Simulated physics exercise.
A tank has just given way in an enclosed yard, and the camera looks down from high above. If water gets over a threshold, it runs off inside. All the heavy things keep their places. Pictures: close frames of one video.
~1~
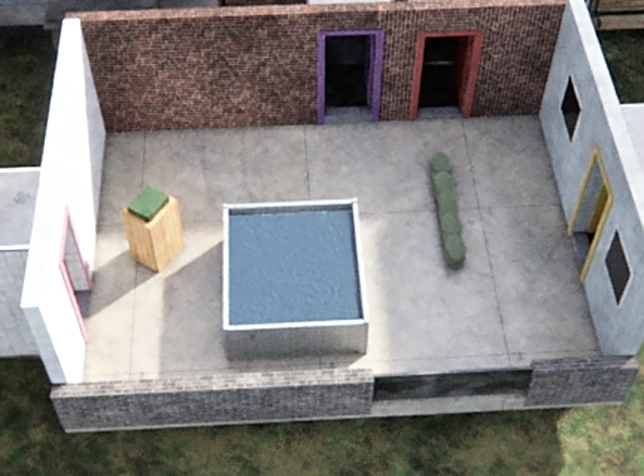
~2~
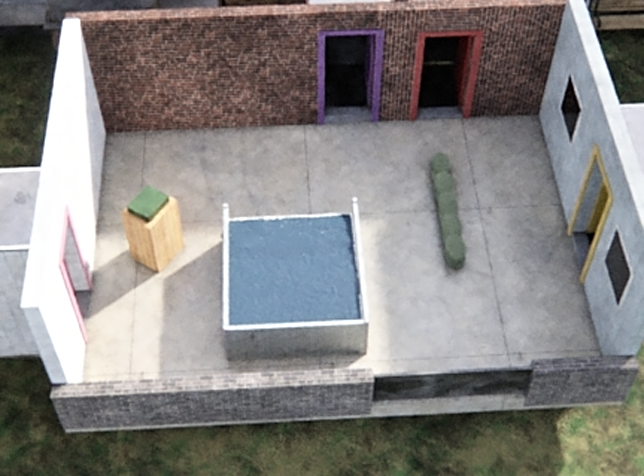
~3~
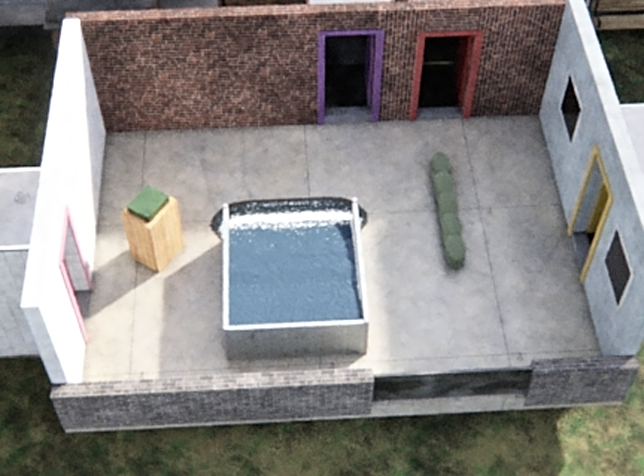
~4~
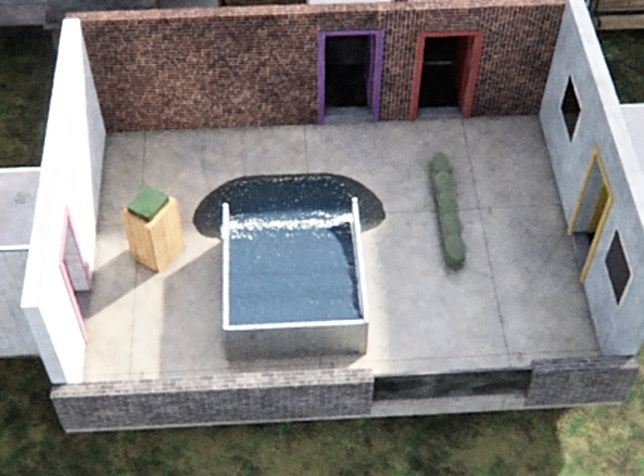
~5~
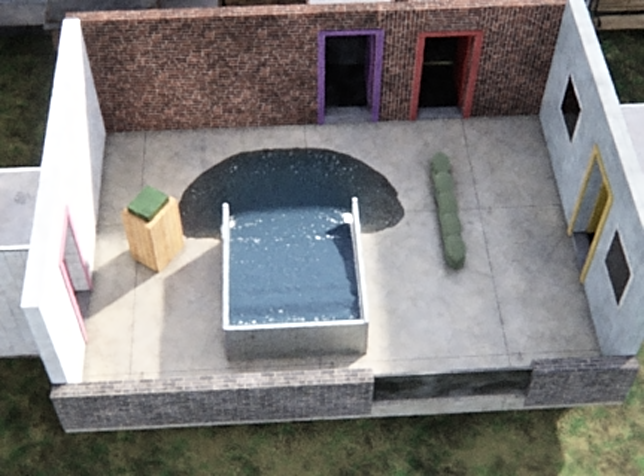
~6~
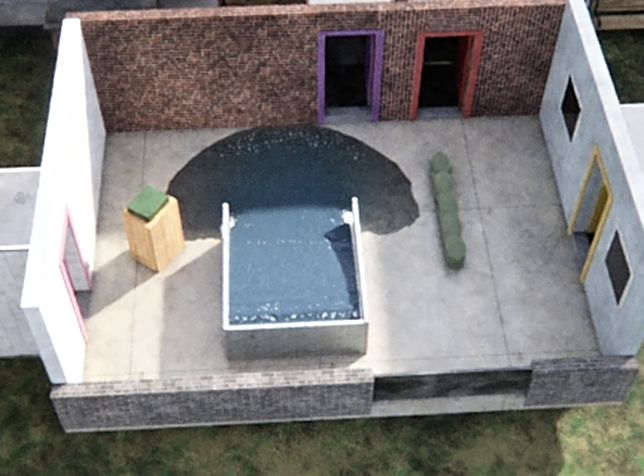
In the video, a square tank of water stands in a walled yard beside a wooden box and a green hedge; its far side opens and water pours out, spreading across the paved floor in a widening dark semicircle.
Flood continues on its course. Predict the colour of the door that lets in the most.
I would say purple.
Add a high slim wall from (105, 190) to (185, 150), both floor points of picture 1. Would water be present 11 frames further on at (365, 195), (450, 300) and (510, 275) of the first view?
In sequence: Swamped, spared, spared.
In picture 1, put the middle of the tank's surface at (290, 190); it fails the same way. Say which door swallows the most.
That would be the purple-painted one.
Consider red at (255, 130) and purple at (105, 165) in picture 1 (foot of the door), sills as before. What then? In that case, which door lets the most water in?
Answer: The red one.
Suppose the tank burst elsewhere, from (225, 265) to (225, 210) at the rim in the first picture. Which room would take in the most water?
It's the pink one, I reckon.
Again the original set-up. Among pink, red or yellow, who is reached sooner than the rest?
Answer: The one in red.
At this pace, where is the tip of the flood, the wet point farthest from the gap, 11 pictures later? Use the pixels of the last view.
I'd go with roughly (523, 116).
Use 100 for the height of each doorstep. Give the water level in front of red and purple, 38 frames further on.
Some 120 percent and then some 40 percent.
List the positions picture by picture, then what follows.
The first frame shows still water in the tank at (293, 264).
In the second frame, the front is at a hidden place, out from the gap on the tank's far side.
In the third frame, water pours out on the tank's far side and has run to (218, 218).
In the fourth frame, the front is at (204, 206), out from the gap on the tank's far side.
In the fifth frame, water pours out on the tank's far side and has run to (194, 186).
In the sixth frame, water pours out on the tank's far side and has run to (250, 132).
A moment on, water covers 30 % of the floor; red door not reached, yellow door not reached, purple door some in, pink door not reached.
Next, water covers 35 % of the floor; red door a trickle in, yellow door not reached, purple door a lot in, pink door not reached.
Then, water covers 55 % of the floor; red door some in, yellow door not reached, purple door a lot in, pink door wet at the sill, nothing in.
Later, water covers 95 % of the floor; red door some in, yellow door wet at the sill, nothing in, purple door a lot in, pink door some in.
In the end, water covers 95 % of the floor; red door some in, yellow door wet at the sill, nothing in, purple door a lot in, pink door some in; the purple door has let in the most.
